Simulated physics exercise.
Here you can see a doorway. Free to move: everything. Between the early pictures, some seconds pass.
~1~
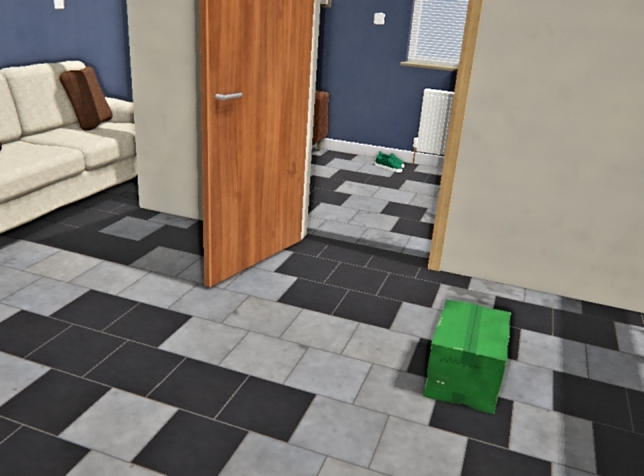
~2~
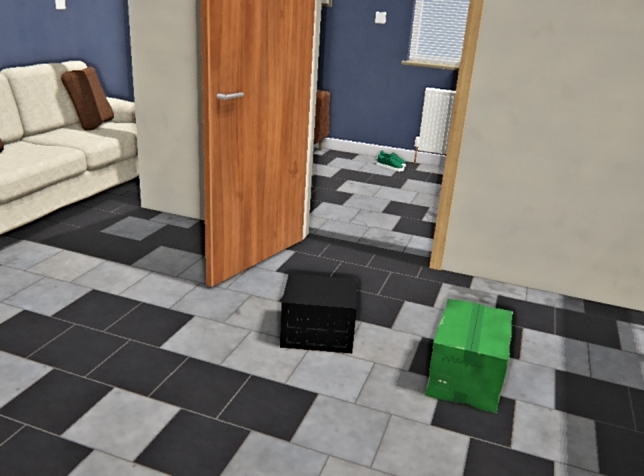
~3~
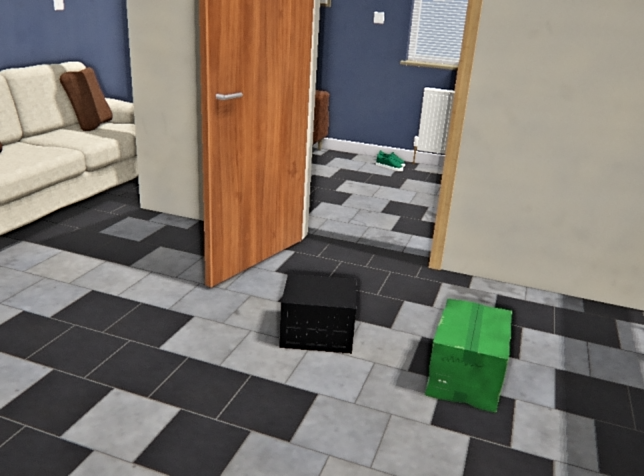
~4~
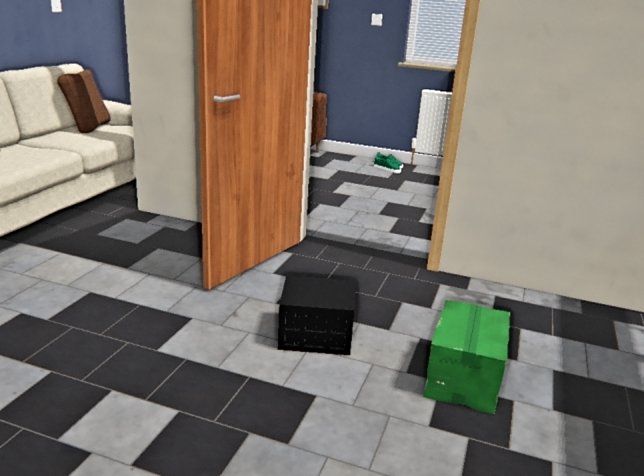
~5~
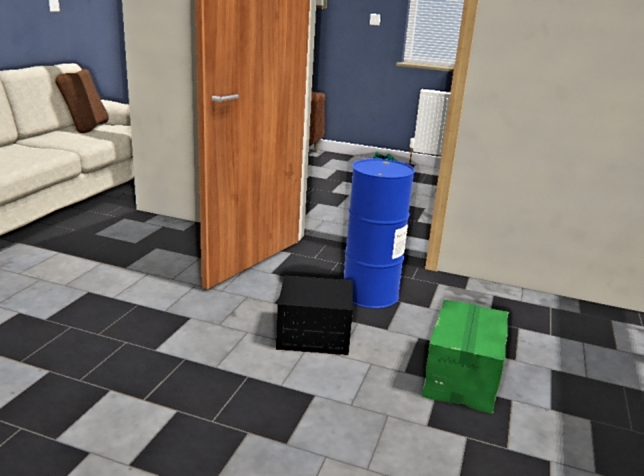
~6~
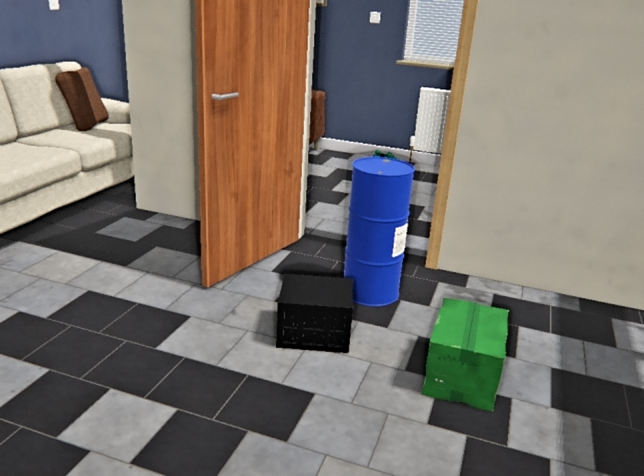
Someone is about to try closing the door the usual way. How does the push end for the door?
The door comes to a halt early.
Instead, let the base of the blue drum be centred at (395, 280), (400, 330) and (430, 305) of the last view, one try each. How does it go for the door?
Try 1: Door stays partly open. Try 2: Door ends up flush. Try 3: Door ends up flush.
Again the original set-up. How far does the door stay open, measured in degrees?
It stays open at around 50°.
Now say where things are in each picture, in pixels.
Door wide open and still, in the first picture.
Door wide open and still; black crate (319, 313); green box (470, 352), in the second picture.
Door wide open and still; black crate (319, 313); green box (470, 352), in the third picture.
Door wide open and still; black crate (317, 314); green box (468, 353), in the fourth picture.
Door wide open and still; black crate (315, 314); green box (466, 353), in the fifth picture.
Door wide open and still; blue drum (377, 232); black crate (316, 312), in the sixth picture.
Then, 0.40 s later than the last frame, door 91° open.
Then, 0.60 s later than the last frame, door 76° open.
Then, 0.70 s later than the last frame, door 67° open.
Then, 0.90 s later than the last frame, door 49° open.
When it is over, door 48° open; all 3 as before. End places, in pixels of the last picture, blue drum near (378, 232).
